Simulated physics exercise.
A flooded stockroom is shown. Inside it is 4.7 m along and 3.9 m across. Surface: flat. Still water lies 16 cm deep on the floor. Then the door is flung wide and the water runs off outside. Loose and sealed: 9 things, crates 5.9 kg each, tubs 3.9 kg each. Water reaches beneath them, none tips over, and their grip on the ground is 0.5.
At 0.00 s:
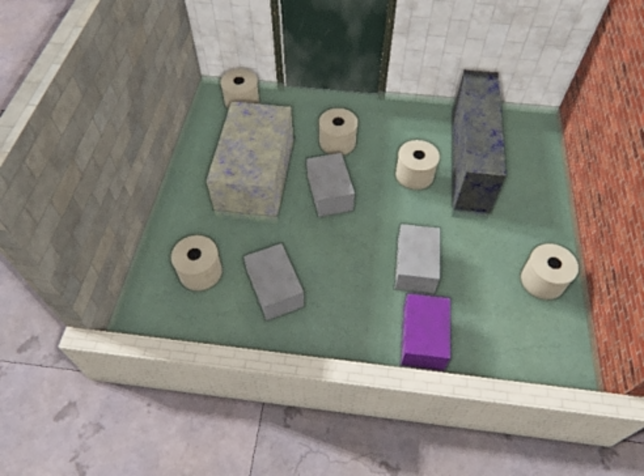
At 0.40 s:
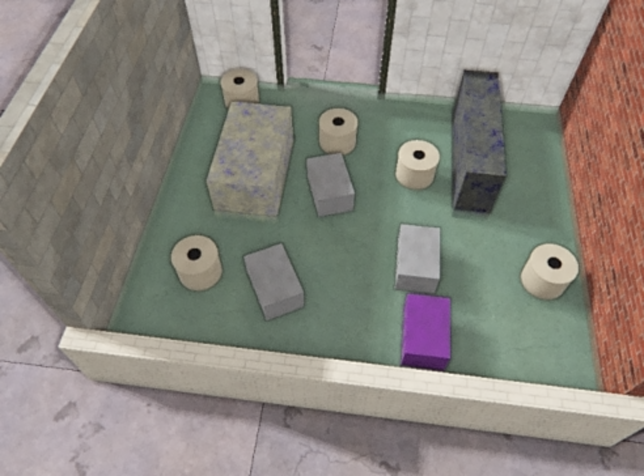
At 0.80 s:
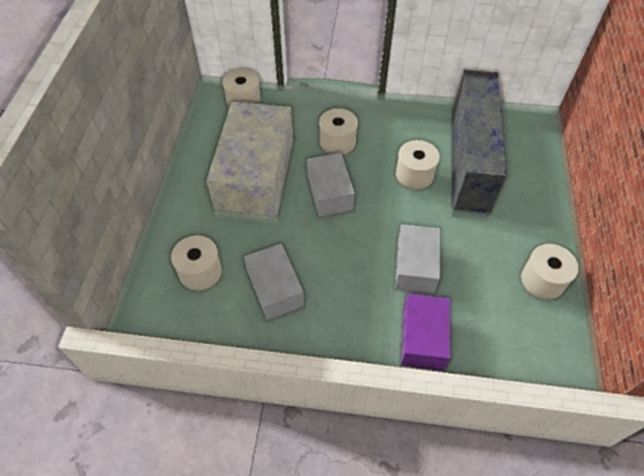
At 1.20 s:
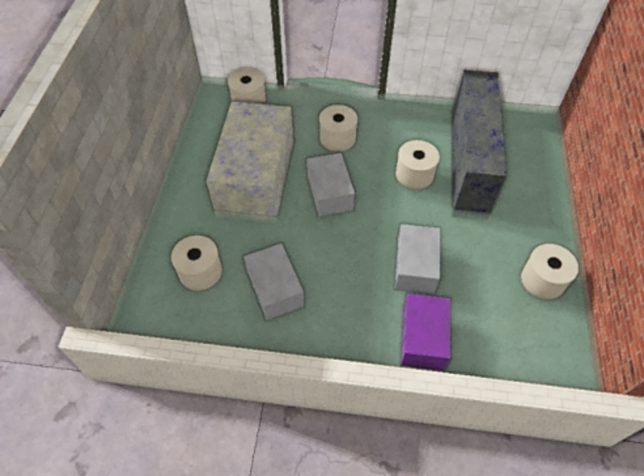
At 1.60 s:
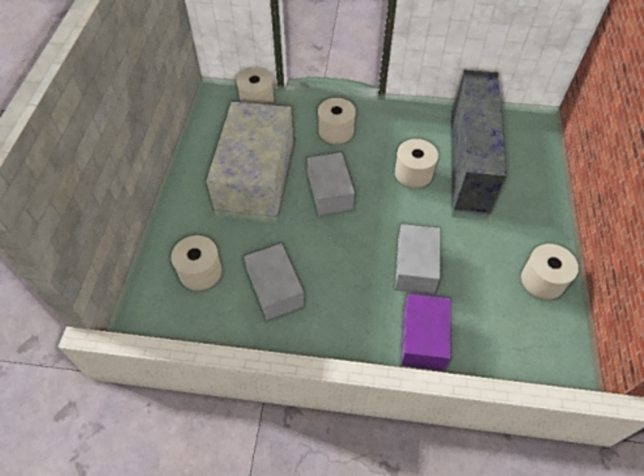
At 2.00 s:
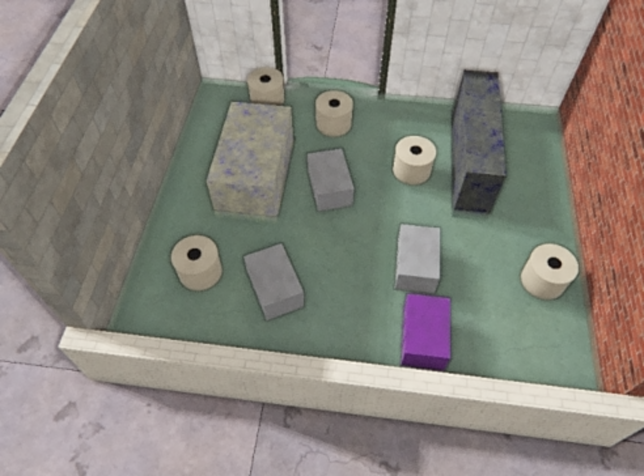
A flooded stockroom with greenish water, stone, white and red-brick walls, and a dark door at the back is seen from a fixed, high viewpoint. Five cream tubs and three grey crates stand around two tall mottled blocks, with a purple crate near the front. The door vanishes from its opening, then the back-left tub drifts right, and the tubs and grey crate near the middle shift slightly backward.
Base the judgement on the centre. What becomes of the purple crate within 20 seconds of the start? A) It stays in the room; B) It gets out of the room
A.
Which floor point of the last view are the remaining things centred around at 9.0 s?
Mean position: Approximately (343, 259).
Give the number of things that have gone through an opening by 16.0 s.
5 of them.
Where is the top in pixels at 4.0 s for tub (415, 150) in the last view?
Near (408, 124).
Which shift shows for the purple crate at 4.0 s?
10 cm, give or take.
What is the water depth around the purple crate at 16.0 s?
I'd put it at about 9 cm.
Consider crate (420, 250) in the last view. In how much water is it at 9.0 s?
I'd say some 11 cm.
After 4.0 s the purple crate is near (424, 317), 0.1 m from its start, afloat; 2 of 9 are out; 7 afloat.
After 9.0 s the purple crate is near (383, 300), 0.5 m from its start, afloat; 4 of 9 are out; 5 afloat.
After 16.0 s the purple crate is near (365, 263), 0.9 m from its start, afloat; 5 of 9 are out; 4 afloat.
After 20.0 s the purple crate is near (340, 238), 1.3 m from its start, afloat; 5 of 9 are out; 4 afloat.
